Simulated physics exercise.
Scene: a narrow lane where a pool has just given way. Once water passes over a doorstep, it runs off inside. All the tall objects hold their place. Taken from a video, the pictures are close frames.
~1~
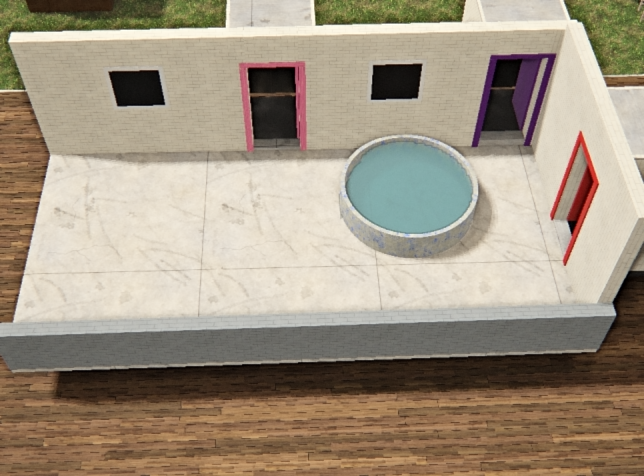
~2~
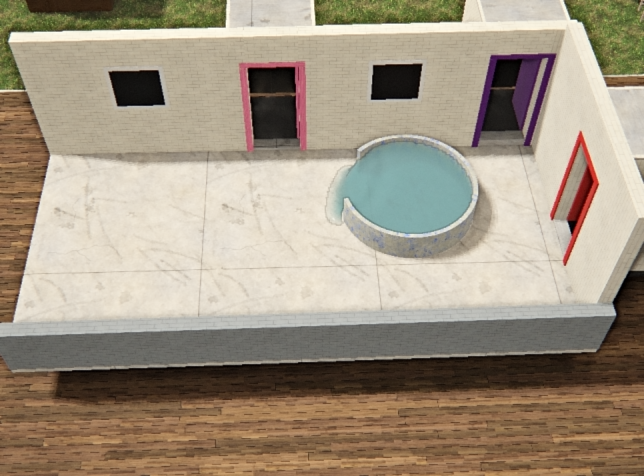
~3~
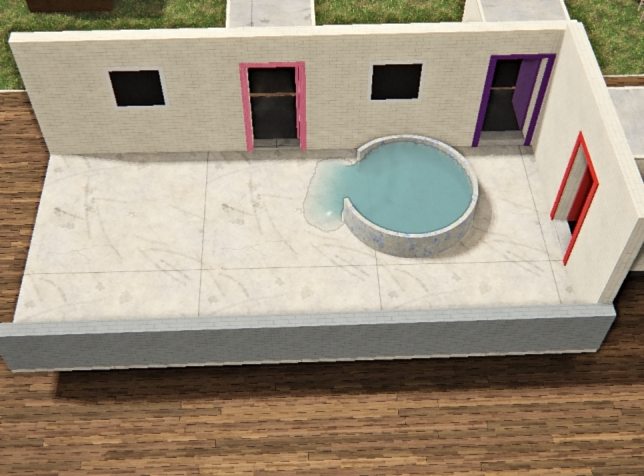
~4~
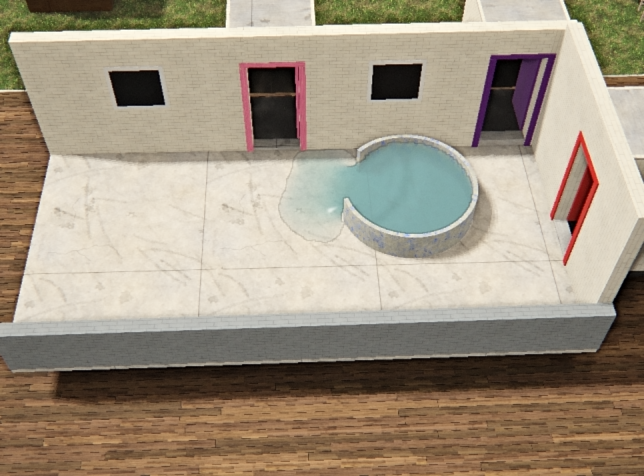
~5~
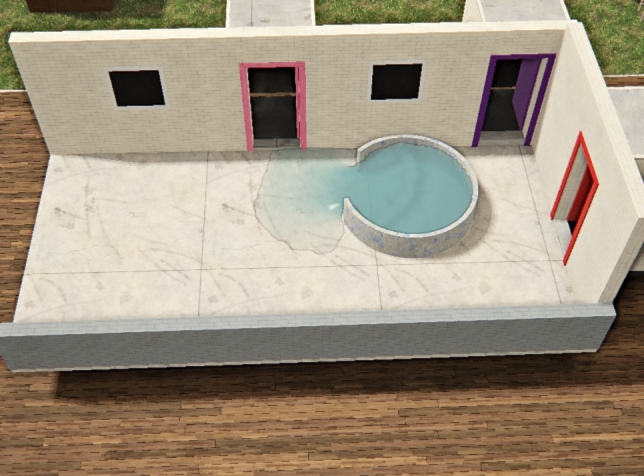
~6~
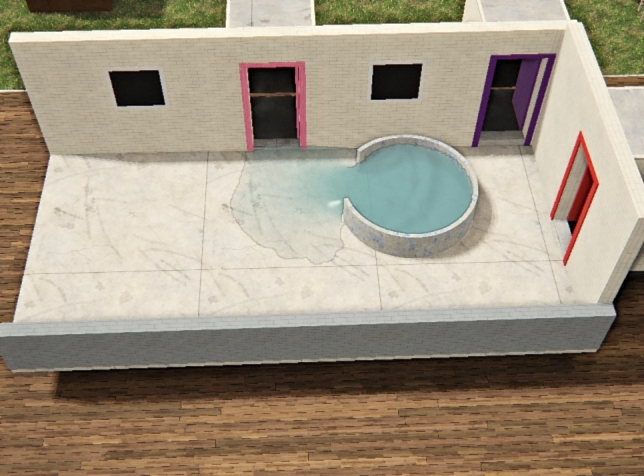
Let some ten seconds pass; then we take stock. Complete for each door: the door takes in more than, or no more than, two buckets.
Completed: The pink door takes in more than two buckets; the purple door takes in no more than two buckets; the red door takes in no more than two buckets.
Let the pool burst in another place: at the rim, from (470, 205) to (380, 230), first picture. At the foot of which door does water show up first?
It's the red door.
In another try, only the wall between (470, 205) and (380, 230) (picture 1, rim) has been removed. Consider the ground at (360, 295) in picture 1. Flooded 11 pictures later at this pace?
That spot ends up swamped.
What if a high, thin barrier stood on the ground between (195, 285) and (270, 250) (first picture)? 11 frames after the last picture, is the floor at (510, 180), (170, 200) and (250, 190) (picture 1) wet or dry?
Lab note - spot 1 parched, spot 2 inundated, spot 3 inundated.
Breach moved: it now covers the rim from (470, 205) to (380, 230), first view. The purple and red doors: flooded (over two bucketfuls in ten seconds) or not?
Looks like purple gets past it, and red gets past it too.
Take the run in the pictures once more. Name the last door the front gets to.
That would be the one in red.
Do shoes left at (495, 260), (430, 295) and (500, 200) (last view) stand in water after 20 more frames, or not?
Taking them as listed, they are spared, spared and spared.
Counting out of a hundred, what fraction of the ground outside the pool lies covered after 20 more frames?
Near 55 in a hundred.
A moment on, water covers 25 % of the floor; the pink door under two buckets in, the purple door not reached, the red door not reached.
Next, water covers 40 % of the floor; the pink door over two buckets in, the purple door not reached, the red door not reached.
Then, water covers 55 % of the floor; the pink door far over two buckets in, the purple door not reached, the red door not reached.
Later, water covers 60 % of the floor; the pink door far over two buckets in, the purple door wet at the sill, nothing in, the red door not reached.
In the end, water covers 65 % of the floor; the pink door far over two buckets in, the purple door wet at the sill, nothing in, the red door wet at the sill, nothing in.
